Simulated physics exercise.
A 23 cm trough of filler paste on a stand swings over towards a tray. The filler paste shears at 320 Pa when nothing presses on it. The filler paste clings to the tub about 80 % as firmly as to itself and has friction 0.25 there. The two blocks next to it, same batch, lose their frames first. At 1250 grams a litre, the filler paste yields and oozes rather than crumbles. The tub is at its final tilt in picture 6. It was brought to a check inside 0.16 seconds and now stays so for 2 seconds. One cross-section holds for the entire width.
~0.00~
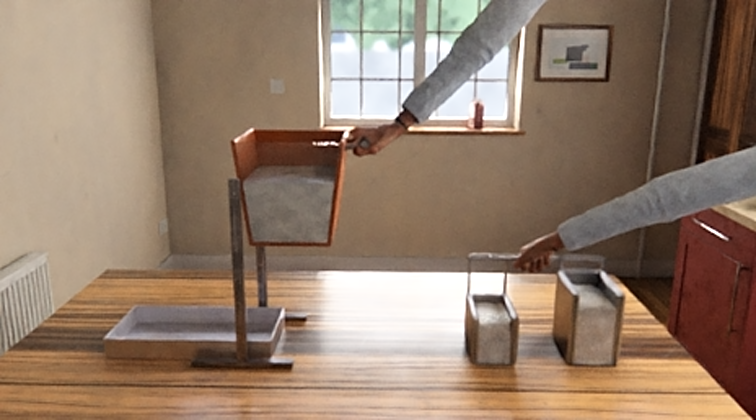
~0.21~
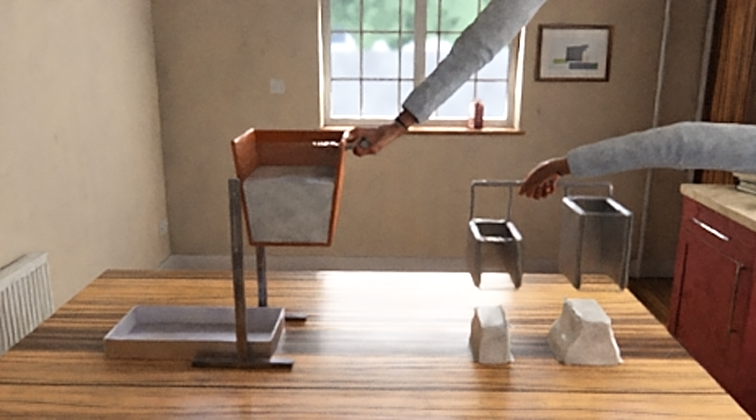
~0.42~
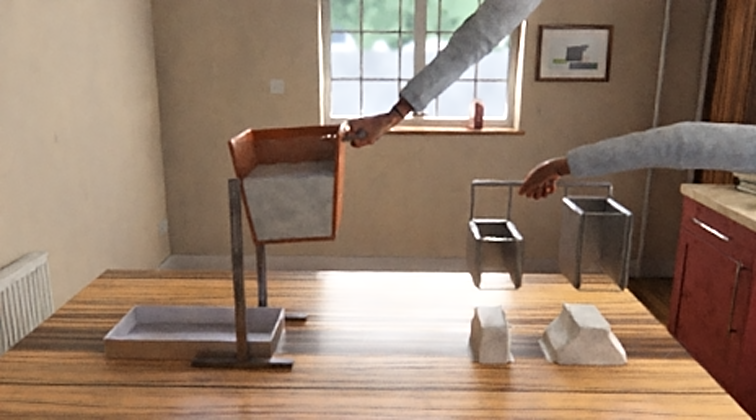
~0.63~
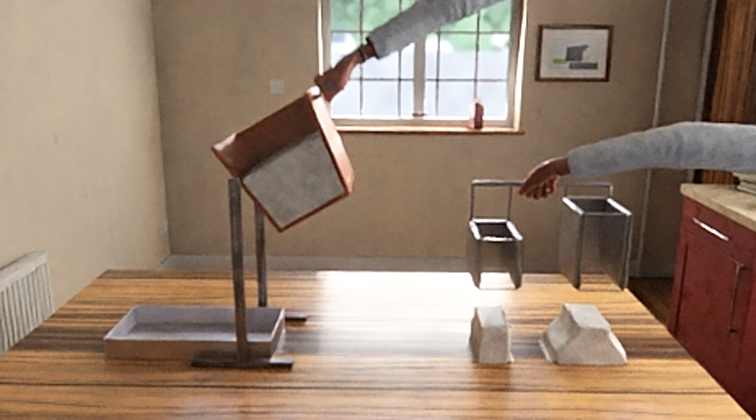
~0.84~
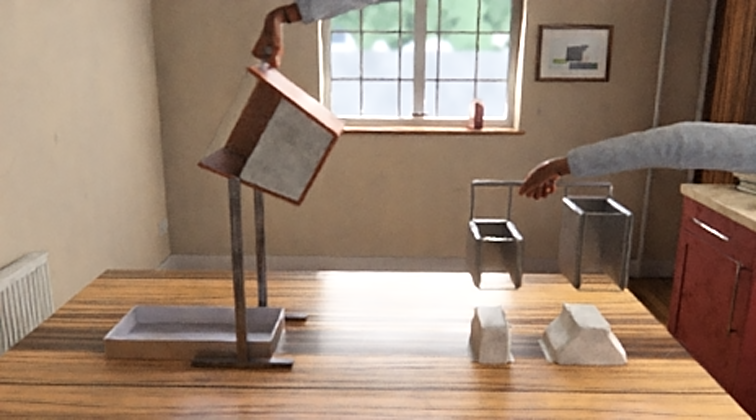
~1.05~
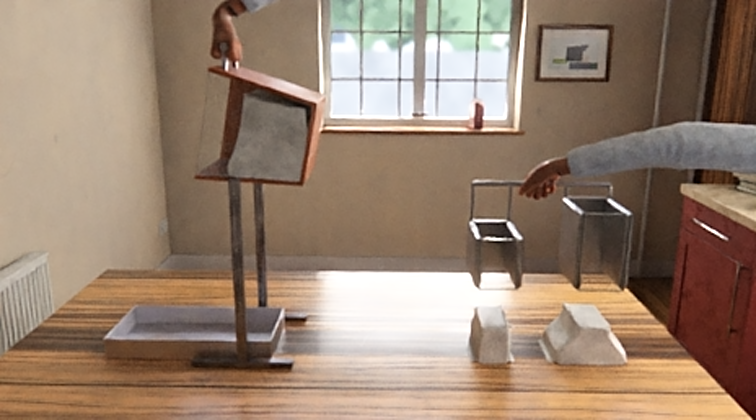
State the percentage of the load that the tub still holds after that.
The tub still holds roughly 91 %.
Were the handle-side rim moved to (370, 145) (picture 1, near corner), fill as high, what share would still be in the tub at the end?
That would leave about 60 % in the tub.
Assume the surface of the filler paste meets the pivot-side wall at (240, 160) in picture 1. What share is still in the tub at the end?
65 %.
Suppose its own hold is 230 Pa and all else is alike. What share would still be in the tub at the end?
I'd guess around 70 in a hundred.
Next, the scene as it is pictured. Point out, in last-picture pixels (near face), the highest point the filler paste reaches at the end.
Somewhere near (269, 125) in the last view.
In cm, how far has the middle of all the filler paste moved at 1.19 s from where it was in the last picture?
It has moved around 3 centimetres.
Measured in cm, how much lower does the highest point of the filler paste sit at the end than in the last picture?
6 cm.
By 1.19 s, the tub is at 80 degrees and holds 100 %.
By 1.36 s, the tub is at 80 degrees and holds 96 %.
By 1.53 s, the tub is at 80 degrees and holds 94 %.
By 1.70 s, the tub is at 80 degrees and holds 92 %.
By 3.05 s, at the end, the tub is at 80 degrees and holds 91 %.
